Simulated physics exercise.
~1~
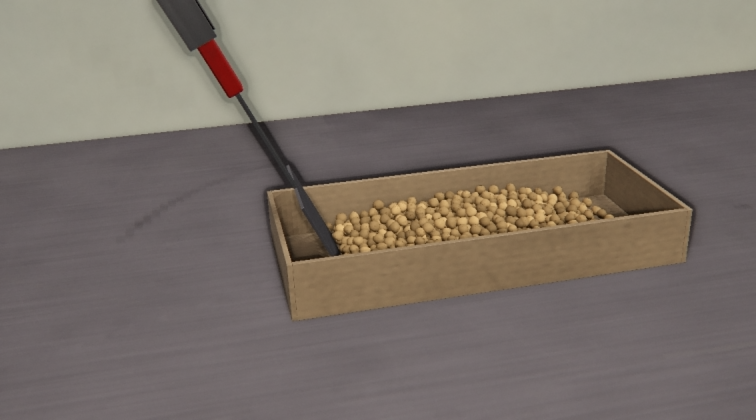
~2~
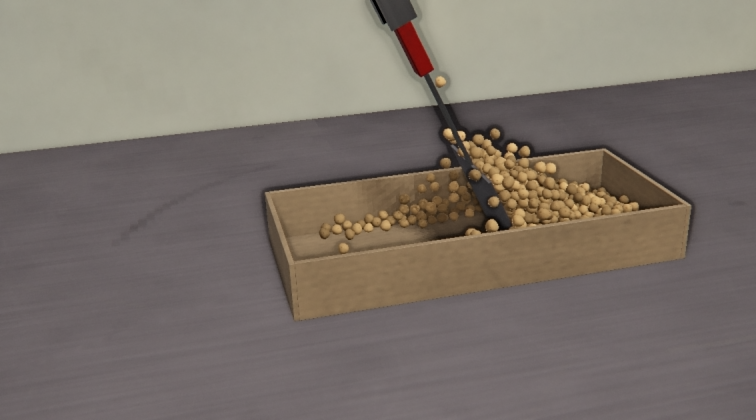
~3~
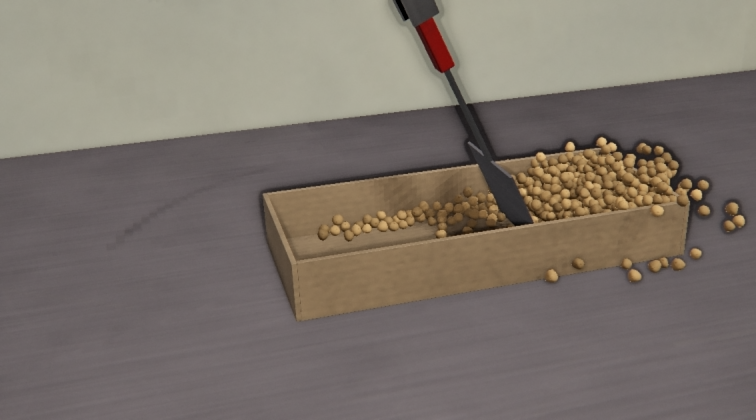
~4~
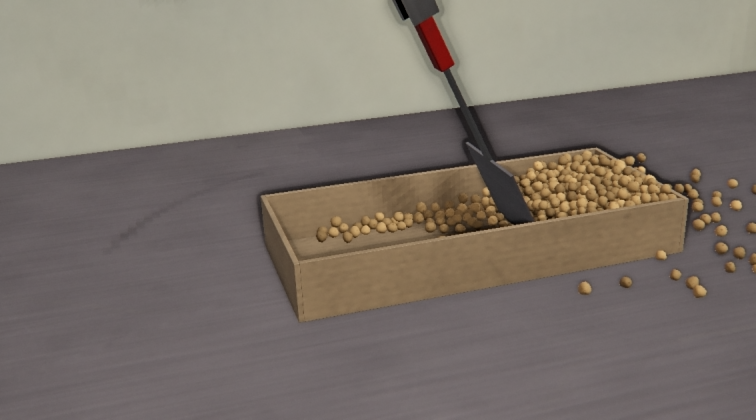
A robot arm with a dark blade pushed a heap of chickpeas rightward along a shallow wooden tray, piling them up until some spilled over the right end, then stopped, leaving most in the tray and a scattering on the grey table.
